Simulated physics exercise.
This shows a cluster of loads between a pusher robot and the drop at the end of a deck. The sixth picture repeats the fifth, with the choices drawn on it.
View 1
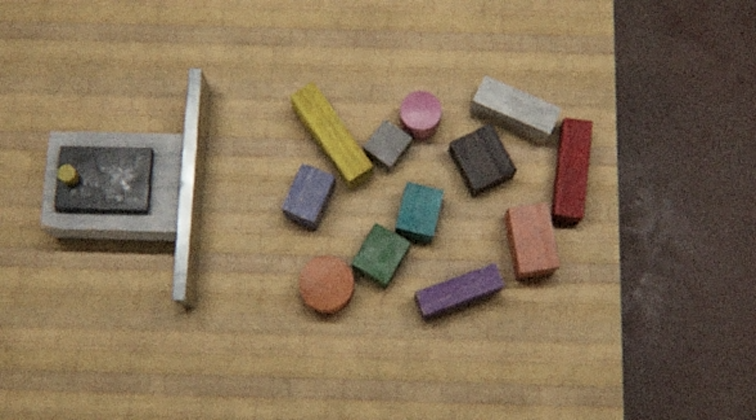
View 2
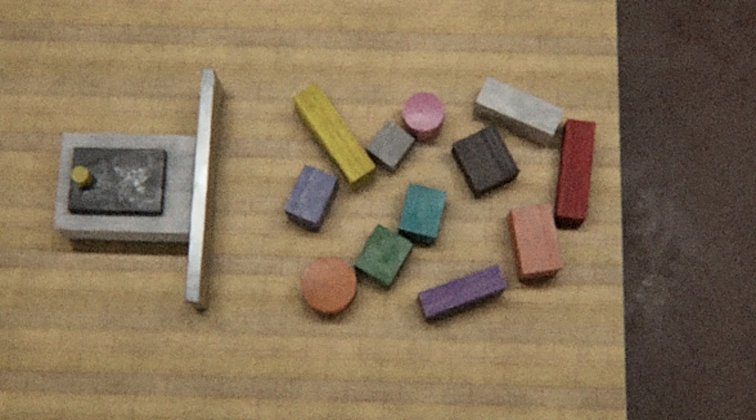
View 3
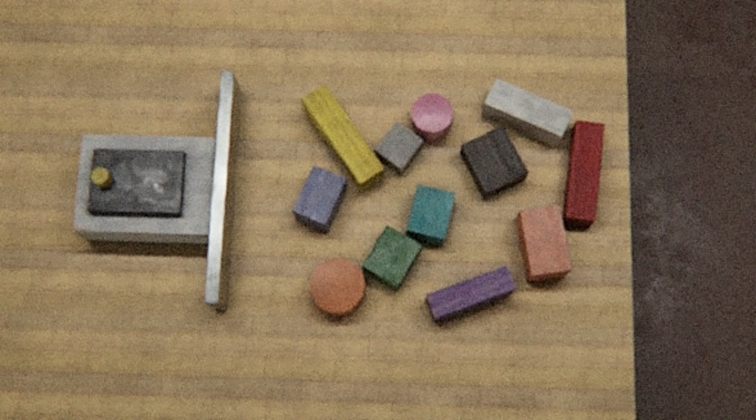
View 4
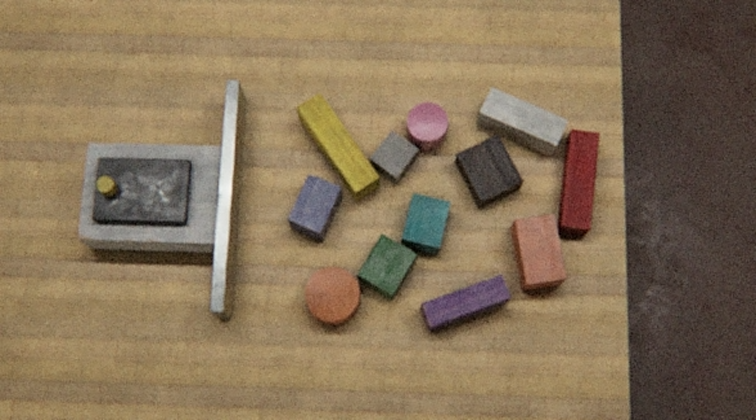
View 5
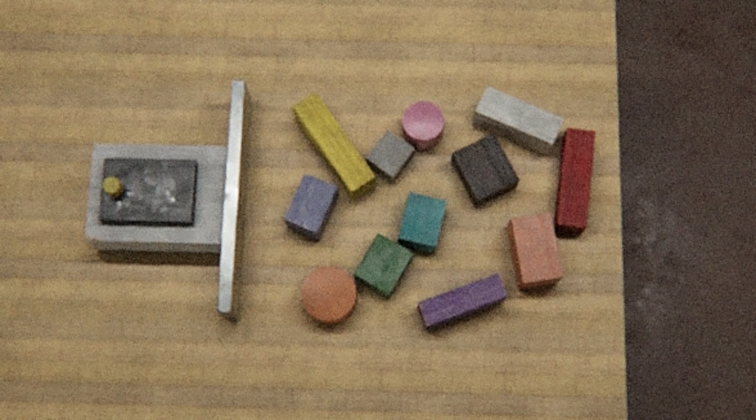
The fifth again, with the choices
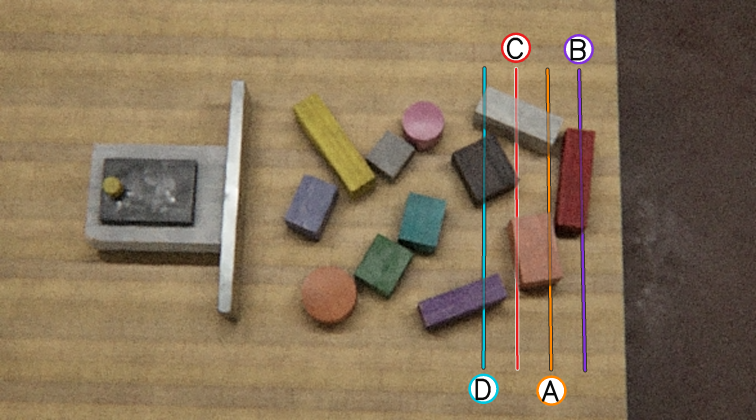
A grey pusher robot slides slowly right across the deck toward the unmoving coloured blocks.
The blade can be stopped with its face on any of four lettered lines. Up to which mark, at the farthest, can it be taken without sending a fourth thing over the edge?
Line A.
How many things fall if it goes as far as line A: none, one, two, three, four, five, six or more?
In all, three.
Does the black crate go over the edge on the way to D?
No.
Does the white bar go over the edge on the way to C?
No.
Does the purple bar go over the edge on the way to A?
No.
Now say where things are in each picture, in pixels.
Orange crate (531, 241); turquoise crate (419, 213); white bar (514, 111), in the first picture.
Robot (125, 180); pink canister (423, 117), in the second picture.
Robot (145, 182); blue crate (321, 199), in the third picture.
Robot (150, 191); green crate (388, 267), in the fourth picture.
Robot (156, 191); red stick (574, 181); grey crate (391, 157); orange canister (330, 296), in the fifth picture.
On the marked copy, A at (549, 214); B at (582, 215); C at (517, 213); D at (484, 213).
Following A. Soon after the start, robot (271, 194); orange canister (378, 310); pink canister (442, 113).
Later, robot (385, 197); red stick (587, 182); orange crate (574, 255).
In the end, robot (476, 199); orange crate over the edge; red stick over the edge; three fallen.
As for the rest, B drops four; C is within the limit but short; D is within the limit but short.
